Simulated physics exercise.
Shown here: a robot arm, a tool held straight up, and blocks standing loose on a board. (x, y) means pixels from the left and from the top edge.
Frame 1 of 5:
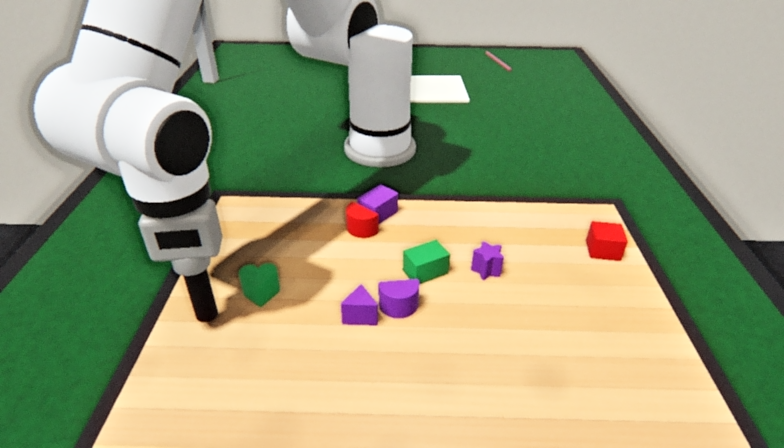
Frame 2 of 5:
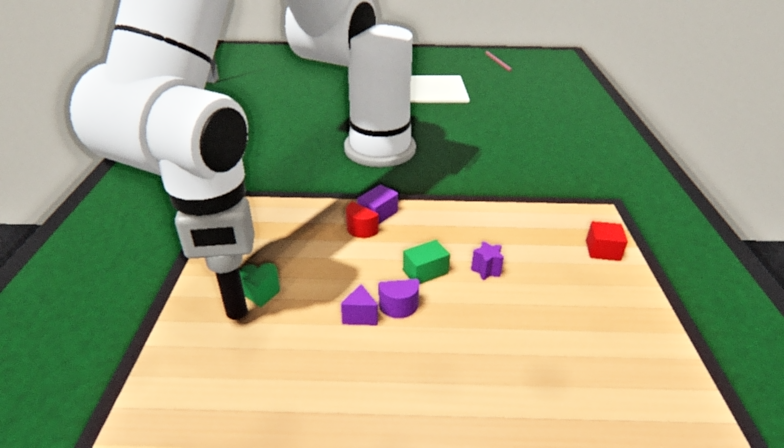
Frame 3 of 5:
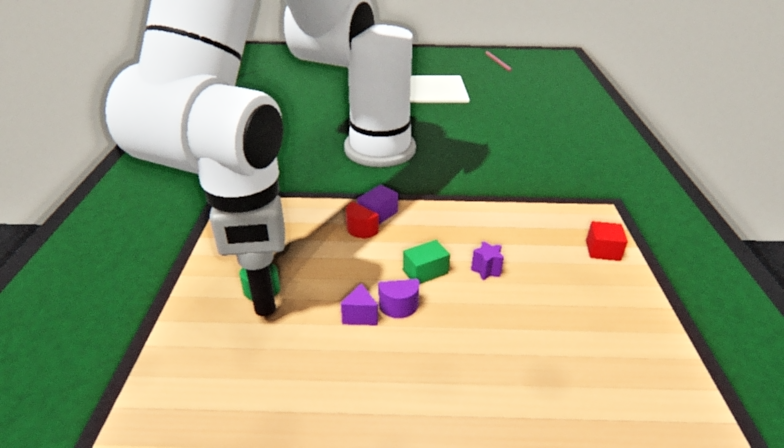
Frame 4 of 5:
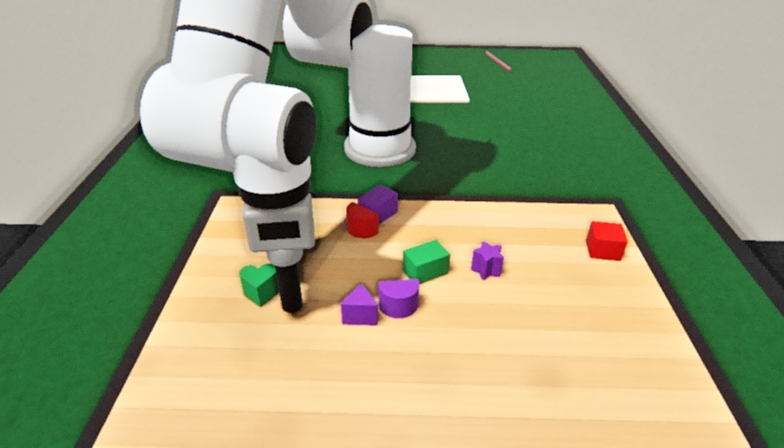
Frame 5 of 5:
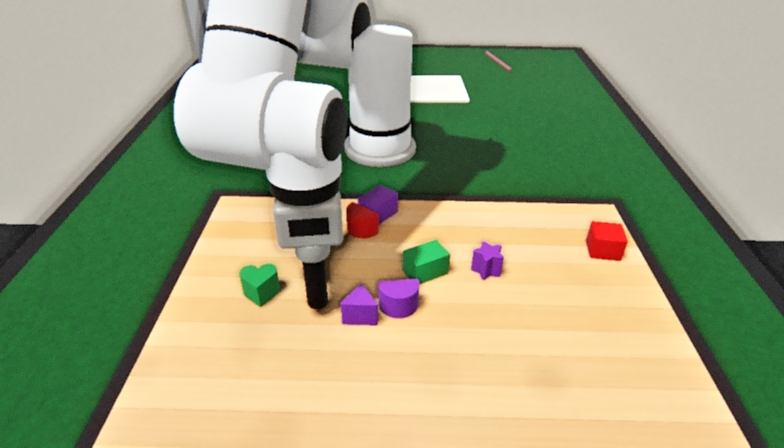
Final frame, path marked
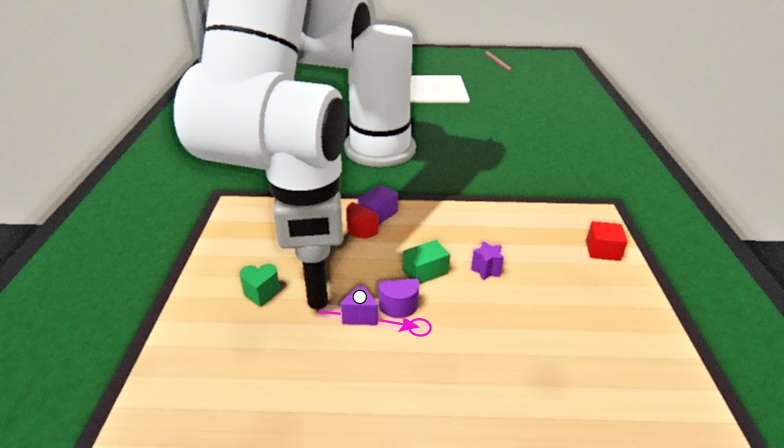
To begin with, a white robot arm holds a black tool upright at the left of a wooden board, beside a green heart among scattered red, green and purple blocks. The arm then carries the tool steadily rightward, passing in front of the heart and nearing the purple triangular block, while the blocks stay still.
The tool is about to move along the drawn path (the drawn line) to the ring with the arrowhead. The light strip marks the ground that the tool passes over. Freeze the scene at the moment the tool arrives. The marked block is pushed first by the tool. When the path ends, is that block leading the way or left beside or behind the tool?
At that point it is up front.
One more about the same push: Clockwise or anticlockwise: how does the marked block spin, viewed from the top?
The block spins anticlockwise.
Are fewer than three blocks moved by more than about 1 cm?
Yes - that is the case.
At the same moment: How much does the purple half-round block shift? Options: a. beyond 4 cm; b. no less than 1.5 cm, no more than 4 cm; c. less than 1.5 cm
It's b.
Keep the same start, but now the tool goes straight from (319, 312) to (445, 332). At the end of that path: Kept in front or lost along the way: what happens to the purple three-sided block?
In front, I predict.
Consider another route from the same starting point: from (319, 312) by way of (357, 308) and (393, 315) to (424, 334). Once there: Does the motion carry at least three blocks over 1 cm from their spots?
The answer is no.
The drawn path runs from (319, 312) through (369, 318) to (420, 327); the dot is on the purple three-sided block.
On the path given first. One third of the way, tool at (353, 306); purple three-sided block at (374, 298).
Two thirds of the way, tool at (386, 312); purple three-sided block at (409, 304), turned 30° anticlockwise; purple half-round block at (413, 283), turned 20° anticlockwise.
At the end, tool at (420, 318); green heart-shaped block not moved; purple three-sided block at (444, 309), turned 40° anticlockwise; purple half-round block at (414, 283), turned 20° anticlockwise.
